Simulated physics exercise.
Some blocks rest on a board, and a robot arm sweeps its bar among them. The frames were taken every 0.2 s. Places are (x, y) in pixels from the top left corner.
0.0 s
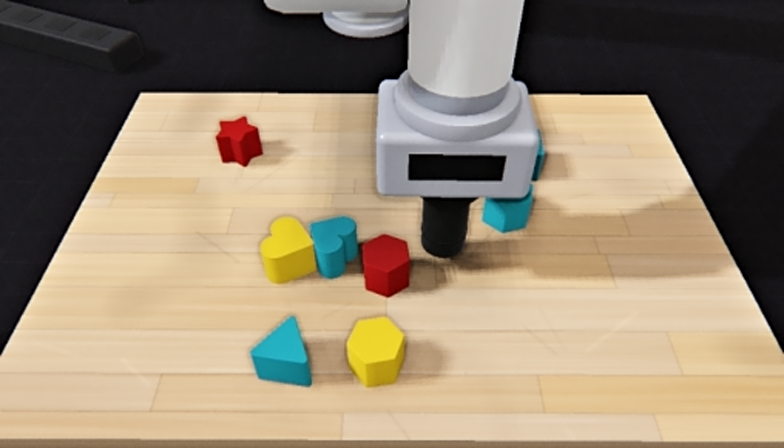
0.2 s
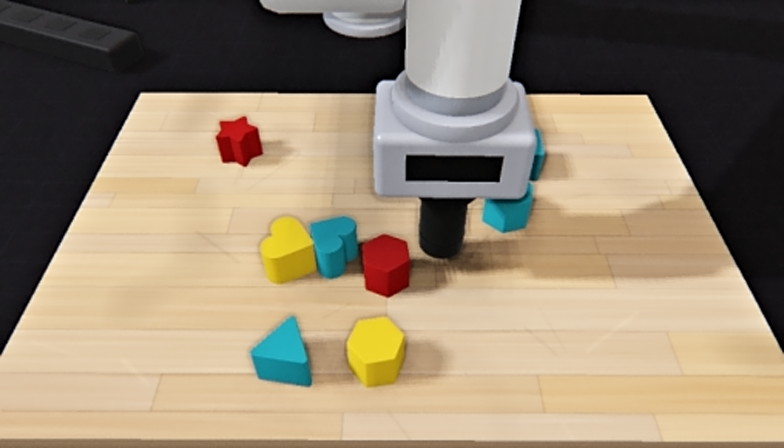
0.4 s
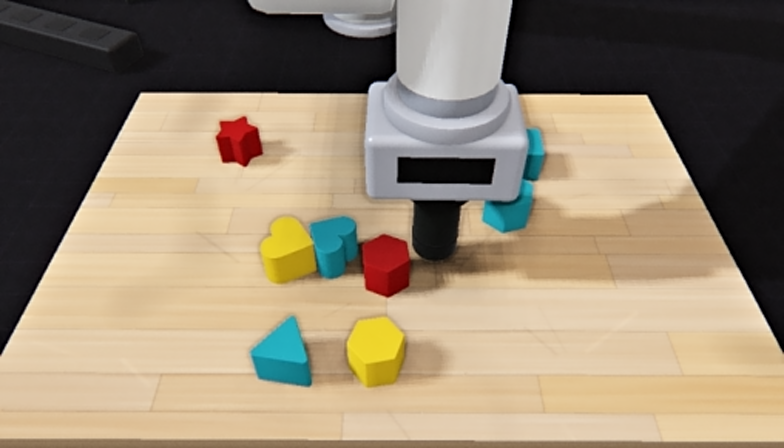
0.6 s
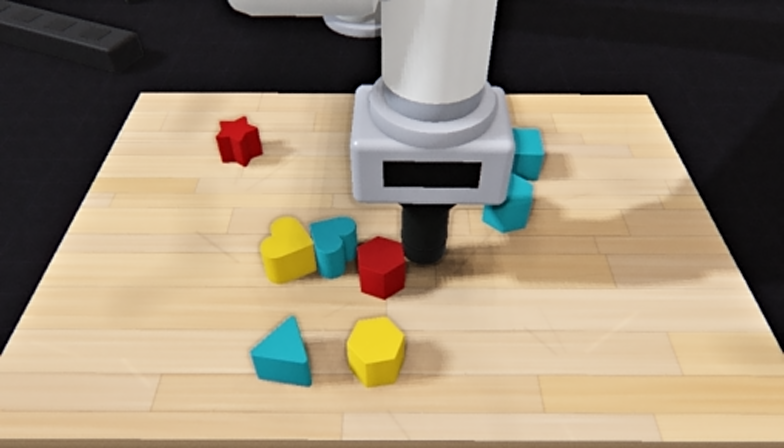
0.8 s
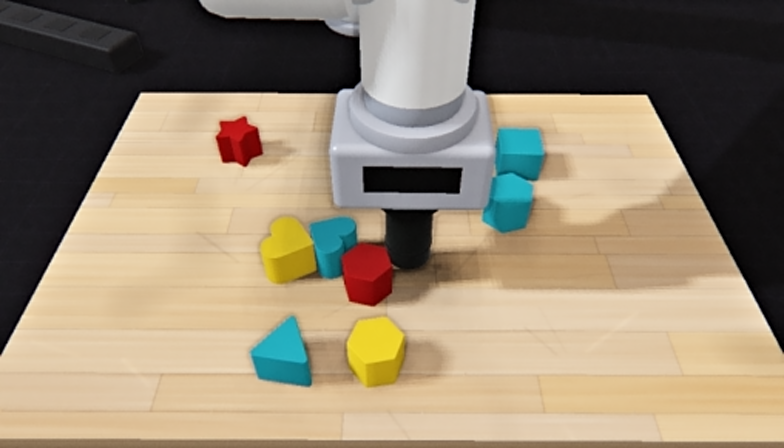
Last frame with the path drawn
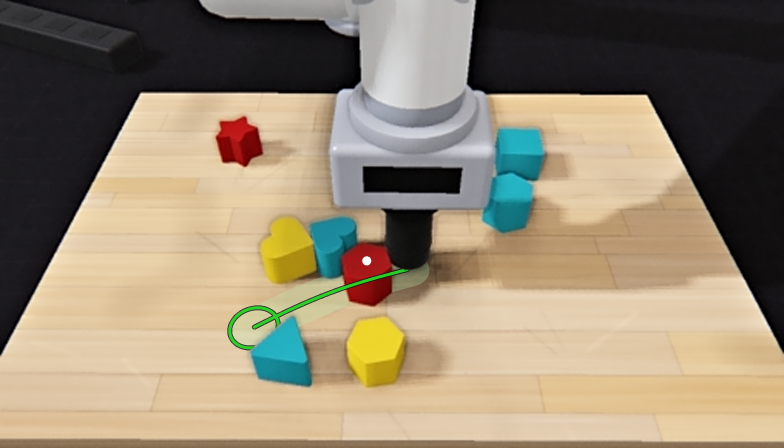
Robot arm easing its black bar left across a wooden board, then nudging a red hexagonal block left and slightly nearer.
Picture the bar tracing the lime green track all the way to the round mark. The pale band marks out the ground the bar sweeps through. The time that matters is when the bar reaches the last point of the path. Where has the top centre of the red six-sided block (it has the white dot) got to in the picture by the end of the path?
My prediction: (220, 345).
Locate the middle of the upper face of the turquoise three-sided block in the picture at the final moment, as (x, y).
Put as a pixel place, it's (259, 373).
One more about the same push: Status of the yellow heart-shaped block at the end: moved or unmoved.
It moves.
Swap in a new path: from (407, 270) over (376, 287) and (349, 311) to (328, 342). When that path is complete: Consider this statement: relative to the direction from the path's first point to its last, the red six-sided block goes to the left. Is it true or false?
Answer: False.
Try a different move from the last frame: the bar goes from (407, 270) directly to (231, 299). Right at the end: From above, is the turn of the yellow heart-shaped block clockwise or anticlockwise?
The sense of turning is anti-clockwise.
Drawn move, from (407, 270) over (357, 284) and (306, 303) to (254, 327); the dot is on the red six-sided block.
The first path, step by step. One third of the way, bar (355, 268); red six-sided block (321, 285), turned 40° anticlockwise.
Two thirds of the way, bar (303, 287); turquoise three-sided block (272, 359), turned 35° anticlockwise; yellow heart-shaped block (271, 234); turquoise heart-shaped block (322, 236), turned 45° clockwise; red six-sided block (270, 311), turned 55° anticlockwise.
At the end, bar (250, 312); turquoise three-sided block (259, 373), turned 95° anticlockwise; yellow heart-shaped block (271, 234); turquoise heart-shaped block (322, 236), turned 45° clockwise; red six-sided block (220, 345), turned 80° anticlockwise.
